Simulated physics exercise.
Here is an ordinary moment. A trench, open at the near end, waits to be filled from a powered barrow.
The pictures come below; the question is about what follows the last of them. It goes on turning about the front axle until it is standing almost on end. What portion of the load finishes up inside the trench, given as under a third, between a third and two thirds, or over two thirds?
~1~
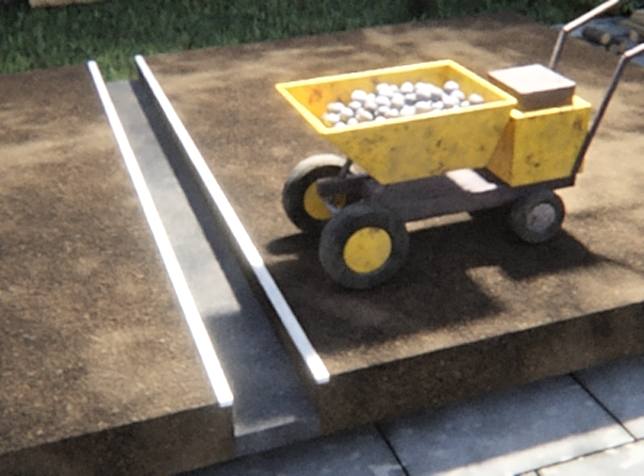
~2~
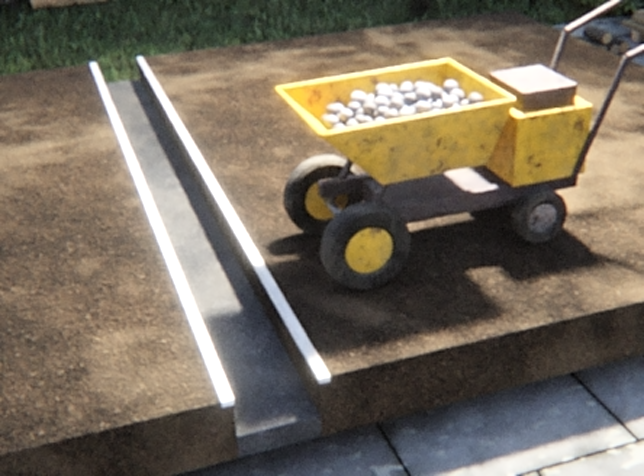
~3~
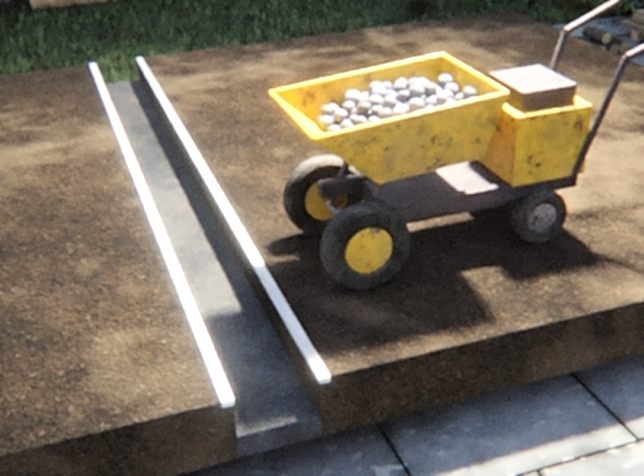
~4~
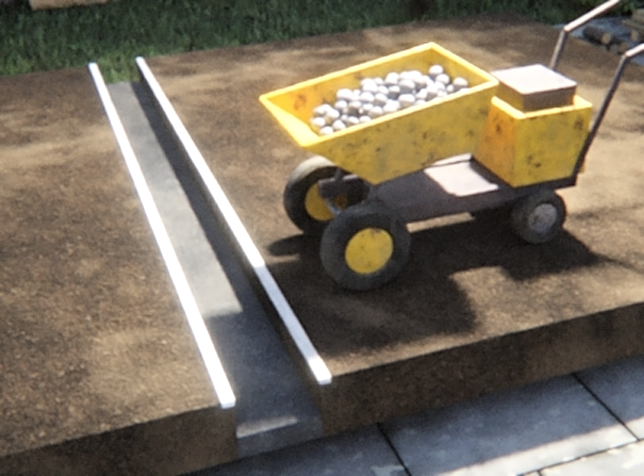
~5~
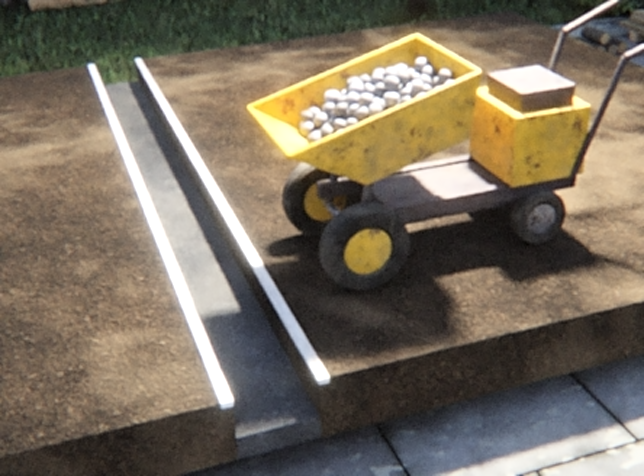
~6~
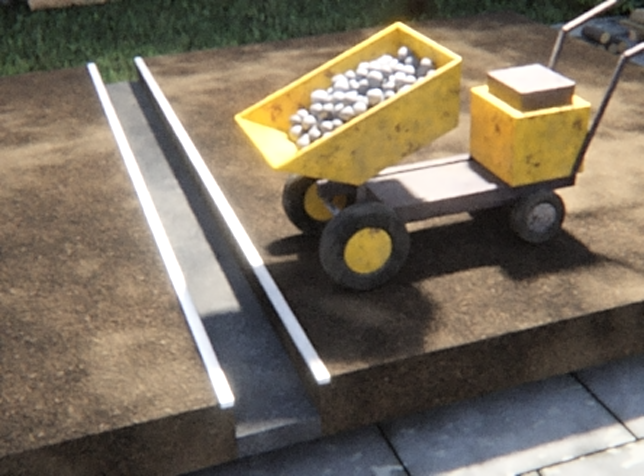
The share in the trench is a third or more but not above two thirds.
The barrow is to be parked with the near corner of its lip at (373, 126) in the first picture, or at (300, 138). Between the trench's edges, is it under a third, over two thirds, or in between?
So the first position comes out as above two thirds, the second as less than a third.
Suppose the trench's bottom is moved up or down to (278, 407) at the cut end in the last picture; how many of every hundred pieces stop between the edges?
Estimated share: Approx. 40 %.
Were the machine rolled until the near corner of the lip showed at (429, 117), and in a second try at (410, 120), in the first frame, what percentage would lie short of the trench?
You'd see close to 40 per cent the first time and close to 20 per cent the next.
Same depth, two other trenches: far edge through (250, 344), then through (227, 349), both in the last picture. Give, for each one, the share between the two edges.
0 %, give or take, and then 20 %.
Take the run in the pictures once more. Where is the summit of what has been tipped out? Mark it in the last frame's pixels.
Roughly at (160, 283).
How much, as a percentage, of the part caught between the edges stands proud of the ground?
I'd put it near 5 per cent.
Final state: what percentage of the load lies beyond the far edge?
Result: Close to 45 %.
Shortly afterwards, skip tipped steeply; the whole lot in the skip.
Next, skip tipped right over; near half in the skip; near a quarter in or heaped over the trench; near a quarter beyond it; only a few falling.
Some moments later, skip tipped right over; only a few in the skip; near half in or heaped over the trench; near half beyond it.
In the end, skip tipped right over; near half in or heaped over the trench; near half beyond it.
